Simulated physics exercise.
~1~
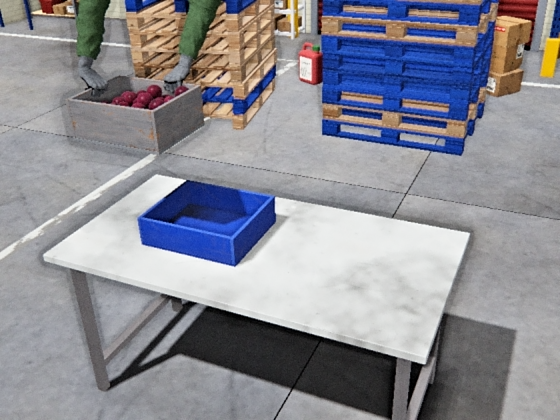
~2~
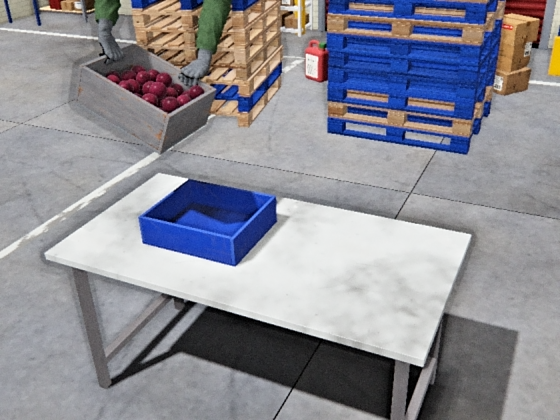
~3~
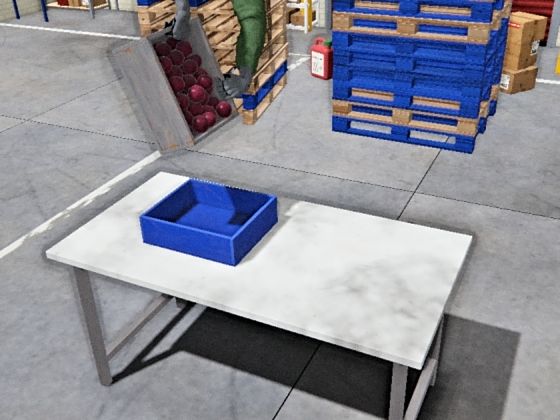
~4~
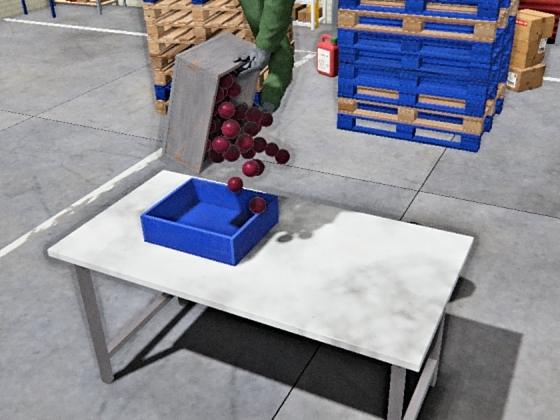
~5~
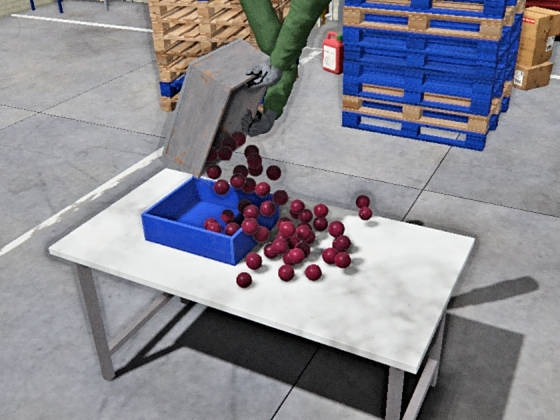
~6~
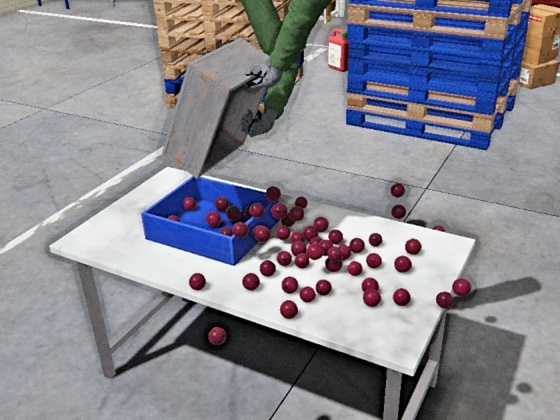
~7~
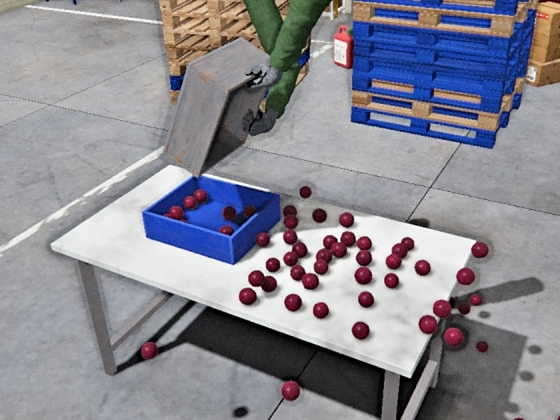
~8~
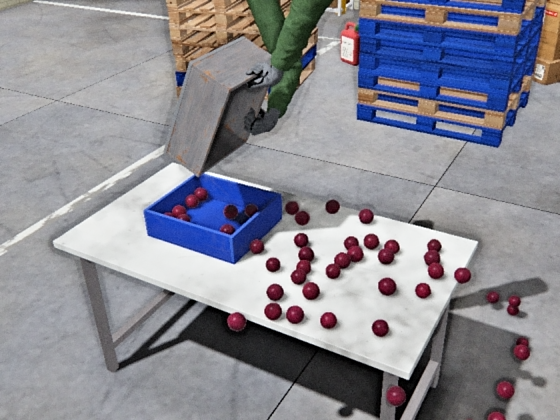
To begin with, a blue basket sits on a white table while gloved hands hold a grey tote of dark red onions behind it. The hands raise the tote, tilting it steadily toward the table. As it tips past upright, the onions tumble out in a stream over the basket. Some land inside, but many overshoot, spilling and rolling across the tabletop to the right. Several drop off the edges onto the floor while the tote is held still, upended. By the end, a few onions rest in the basket, while most lie scattered outside it.
